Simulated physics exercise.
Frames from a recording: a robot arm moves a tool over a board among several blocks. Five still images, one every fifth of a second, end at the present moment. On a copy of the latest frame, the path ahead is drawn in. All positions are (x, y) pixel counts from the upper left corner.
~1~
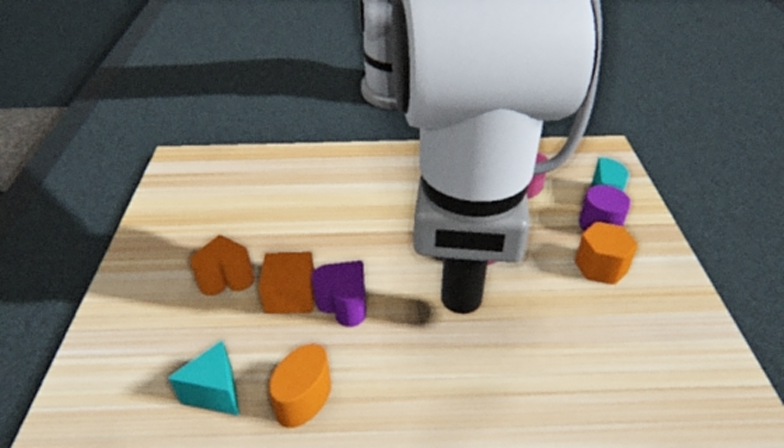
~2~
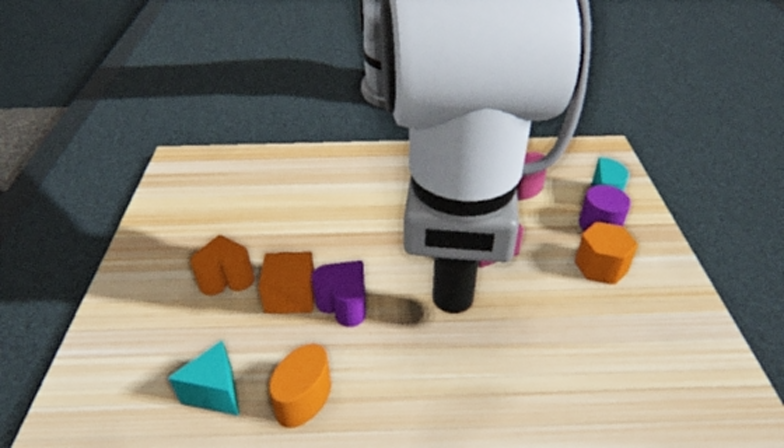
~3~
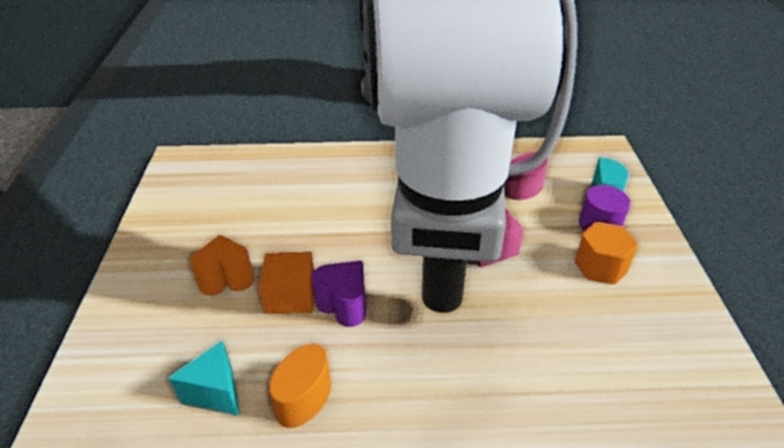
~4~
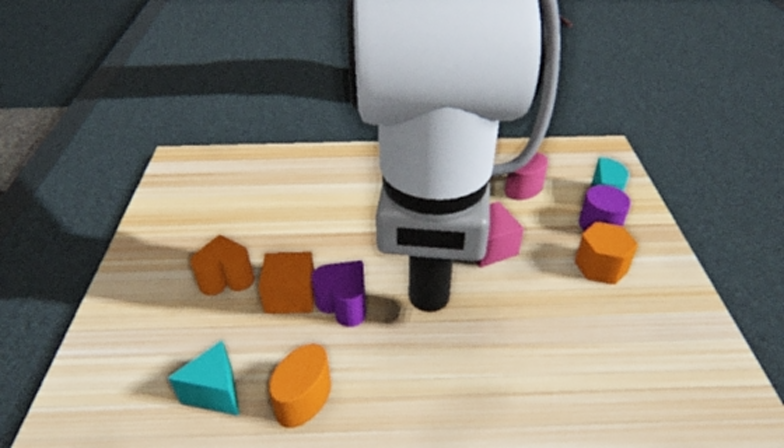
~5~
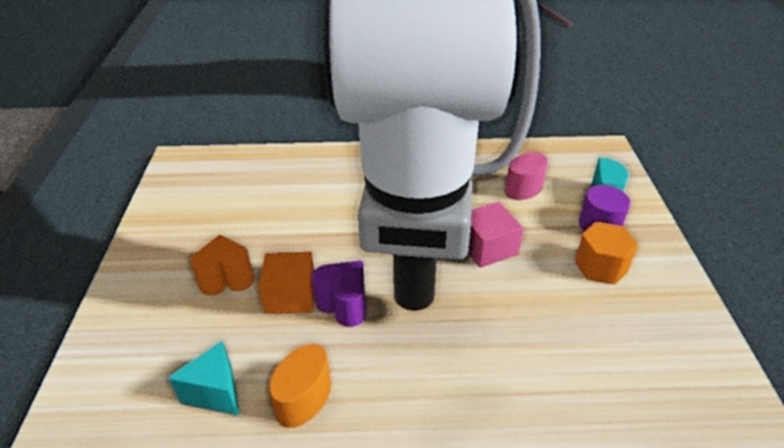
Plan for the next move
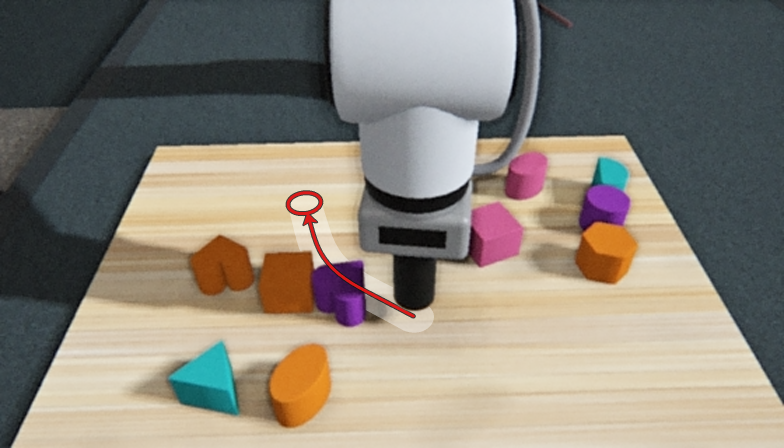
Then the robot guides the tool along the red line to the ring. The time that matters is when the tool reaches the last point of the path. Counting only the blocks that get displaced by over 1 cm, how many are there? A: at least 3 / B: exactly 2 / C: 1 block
(B)
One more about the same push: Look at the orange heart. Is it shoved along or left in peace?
Once the path ends, it is where it was.
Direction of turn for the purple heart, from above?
Rotation: Counter-clockwise.
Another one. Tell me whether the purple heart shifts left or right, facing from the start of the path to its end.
It's set to shift left.
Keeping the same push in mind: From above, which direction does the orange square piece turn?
Viewed from overhead, the orange square piece winds up turned clockwise.
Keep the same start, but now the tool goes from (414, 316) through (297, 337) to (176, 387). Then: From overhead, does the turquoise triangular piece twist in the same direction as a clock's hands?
That would be a no.
Drawn move, from (414, 316) via (353, 284) and (317, 244), ending at (304, 203).
The first path, step by step. One third of the way, tool at (350, 263); orange square piece at (266, 270), turned 30° clockwise; purple heart at (316, 276), turned 40° anticlockwise.
Two thirds of the way, tool at (314, 224); orange square piece at (265, 270), turned 30° clockwise; purple heart at (315, 276), turned 45° anticlockwise.
At the end, tool at (302, 183); orange heart still; orange square piece at (265, 270), turned 30° clockwise; purple heart at (315, 276), turned 45° anticlockwise.
